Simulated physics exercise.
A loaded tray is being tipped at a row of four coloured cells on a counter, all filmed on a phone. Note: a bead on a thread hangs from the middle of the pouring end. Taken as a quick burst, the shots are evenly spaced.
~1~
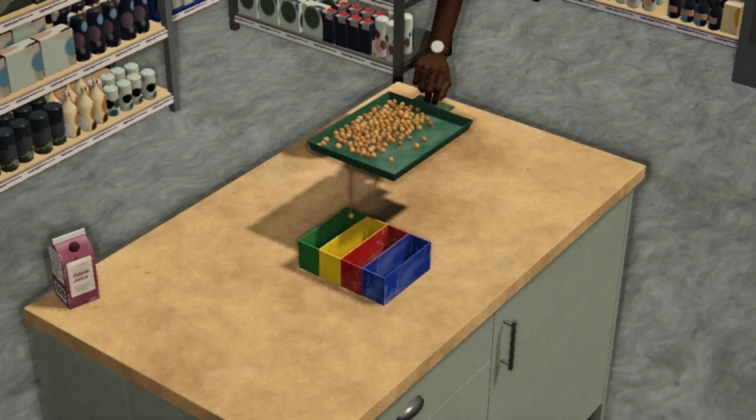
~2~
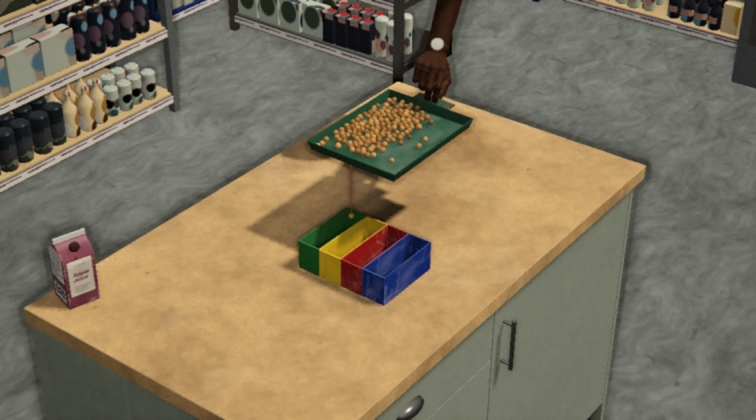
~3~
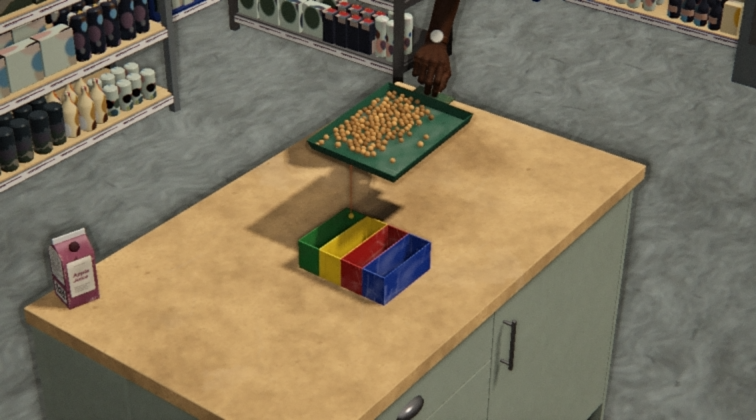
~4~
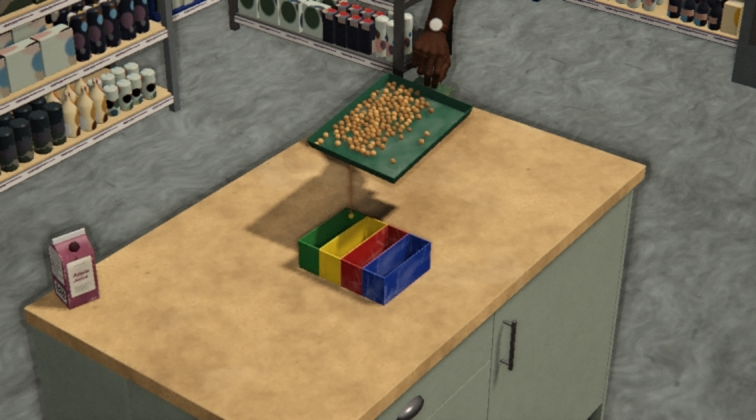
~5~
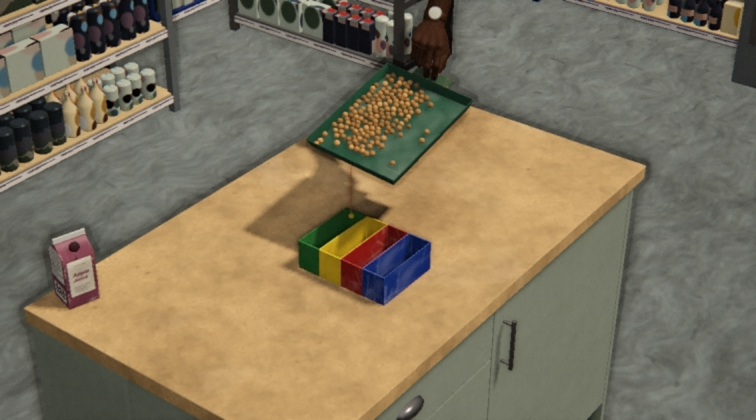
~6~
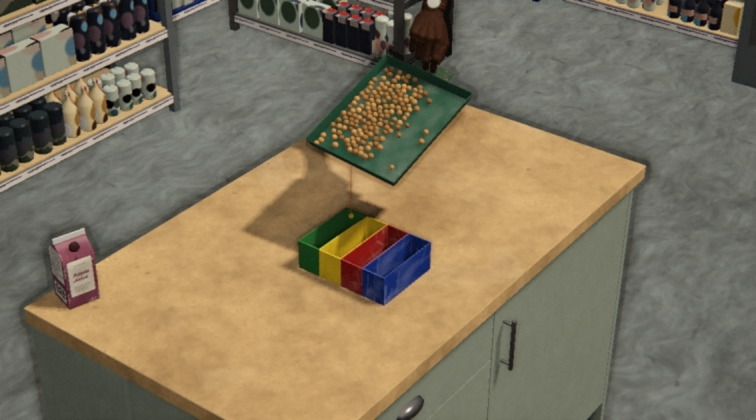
In the video, a hand at the far edge of a counter gradually tilts a green tray of round wooden beads toward a row of green, yellow, red and blue cells, and the beads begin shifting slightly on the tray.
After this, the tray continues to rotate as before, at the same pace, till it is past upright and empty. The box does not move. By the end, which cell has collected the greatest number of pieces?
The red cell has collected the most.
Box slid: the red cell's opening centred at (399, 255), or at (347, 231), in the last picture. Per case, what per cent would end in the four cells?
Roughly 90 per cent, then roughly 40 per cent.
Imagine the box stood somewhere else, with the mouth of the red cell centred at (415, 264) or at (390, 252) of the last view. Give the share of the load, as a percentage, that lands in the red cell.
10% for the first placement, 50% for the second.
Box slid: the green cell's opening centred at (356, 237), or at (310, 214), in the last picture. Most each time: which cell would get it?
First: Yellow. Second: The blue one.
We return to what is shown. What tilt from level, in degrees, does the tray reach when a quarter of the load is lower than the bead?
It is at around 65 degrees by then.
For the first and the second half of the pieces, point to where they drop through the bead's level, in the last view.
(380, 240), then (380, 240).
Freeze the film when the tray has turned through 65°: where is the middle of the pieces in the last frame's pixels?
Somewhere about pixel (376, 185).
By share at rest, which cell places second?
Behind the top one comes the blue one.
Shortly afterwards, tray tipped steeply; near half on the tray; a little in the red cell; a little in the blue cell; only a few in the yellow cell; only a few in the green cell; near a quarter falling or outside the box.
Next, tray tipped past a quarter turn; only a few on the tray; near a third in the red cell; near a quarter in the blue cell; near a quarter in the yellow cell; only a few in the green cell; a little falling or outside the box.
Some moments later, tray tipped past a quarter turn; near half in the red cell; near a quarter in the blue cell; near a quarter in the yellow cell; only a few in the green cell; a little falling or outside the box.
In the end, tray tipped past a quarter turn; near half in the red cell; near a quarter in the blue cell; near a quarter in the yellow cell; only a few in the green cell; a little outside the box.
